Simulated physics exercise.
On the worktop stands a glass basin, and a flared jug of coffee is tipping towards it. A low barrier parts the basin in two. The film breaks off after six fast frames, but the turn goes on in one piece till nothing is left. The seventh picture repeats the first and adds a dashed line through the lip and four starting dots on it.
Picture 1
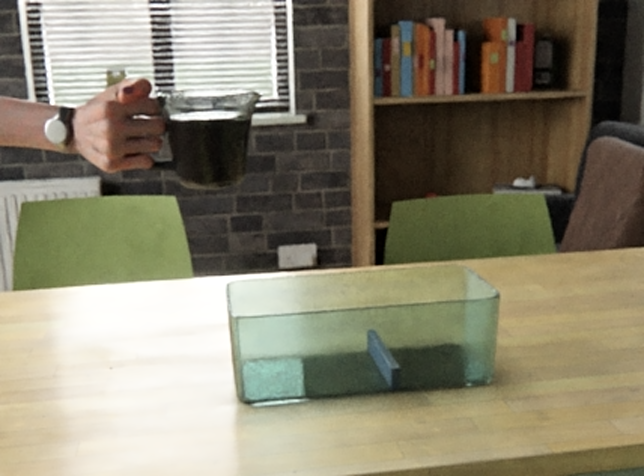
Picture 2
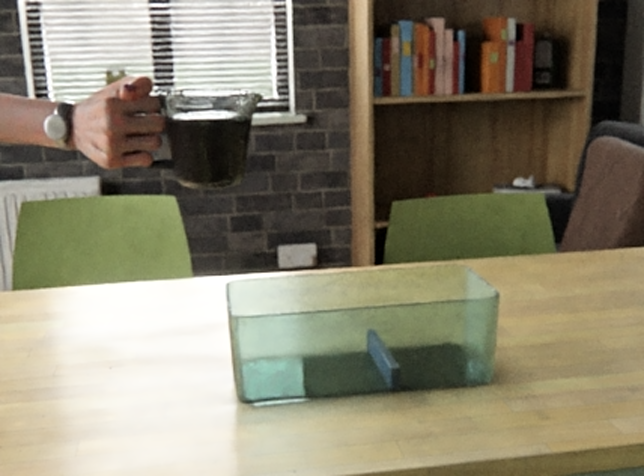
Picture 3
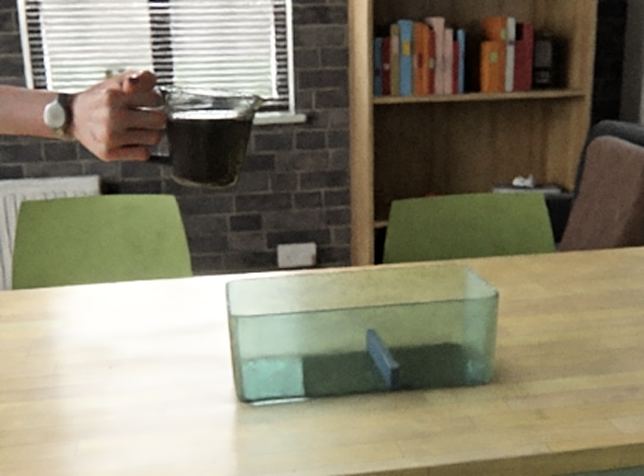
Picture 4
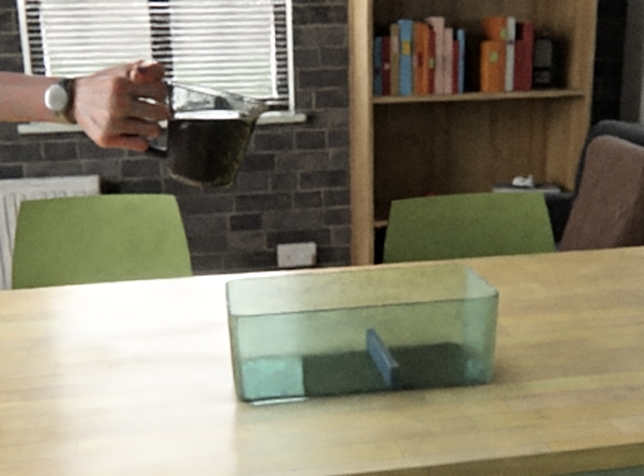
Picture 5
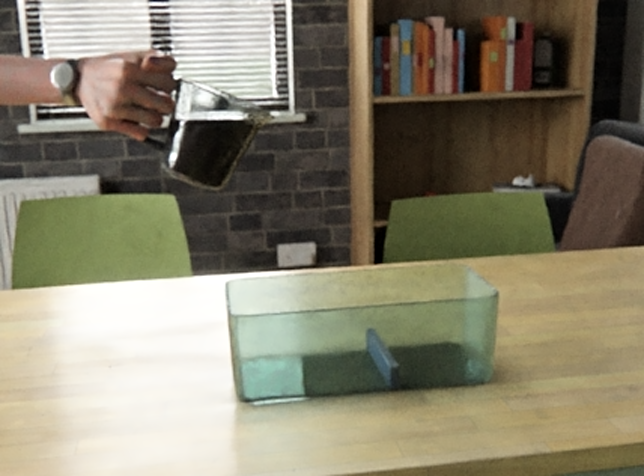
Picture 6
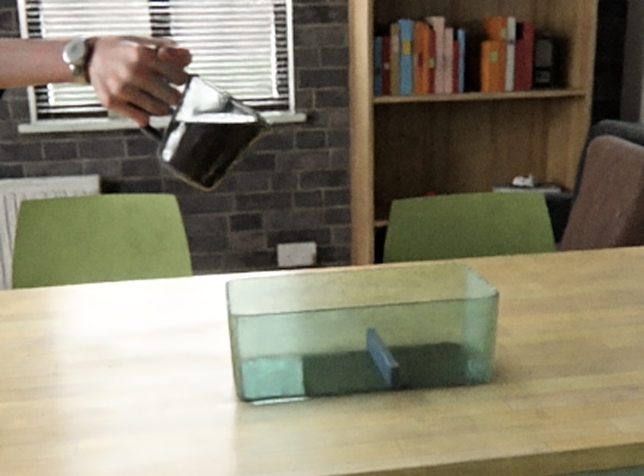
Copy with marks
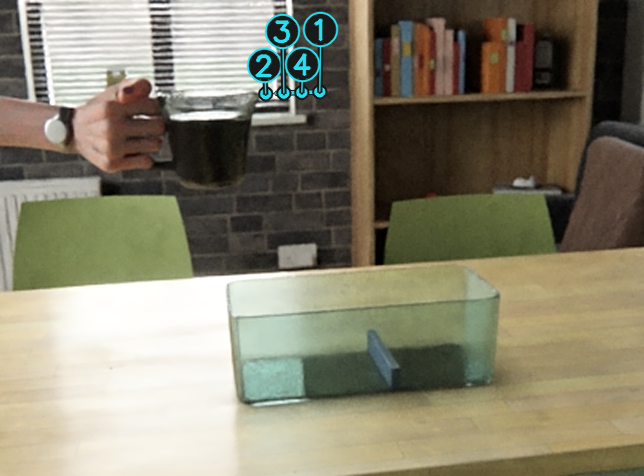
A hand held a glass jug of dark coffee above a clear basin with a low divider on a wooden table, keeping it upright at first, then gradually tilted it to the right.
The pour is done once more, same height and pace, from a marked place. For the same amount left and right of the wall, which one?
1 beats the others.
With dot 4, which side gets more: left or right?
More ends on the left.
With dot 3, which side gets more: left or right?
The left one.
On the marked copy, 1 at (319, 91); 2 at (265, 93); 3 at (283, 93); 4 at (301, 92).
For dot 1, about 49 % ends left of the wall and 49 % right of it.
For dot 2, about 81 % ends left of the wall and 14 % right of it; 4 % is lost outside.
For dot 3, about 83 % ends left of the wall and 10 % right of it; 7 % is lost outside.
For dot 4, about 80 % ends left of the wall and 15 % right of it; 5 % is lost outside.
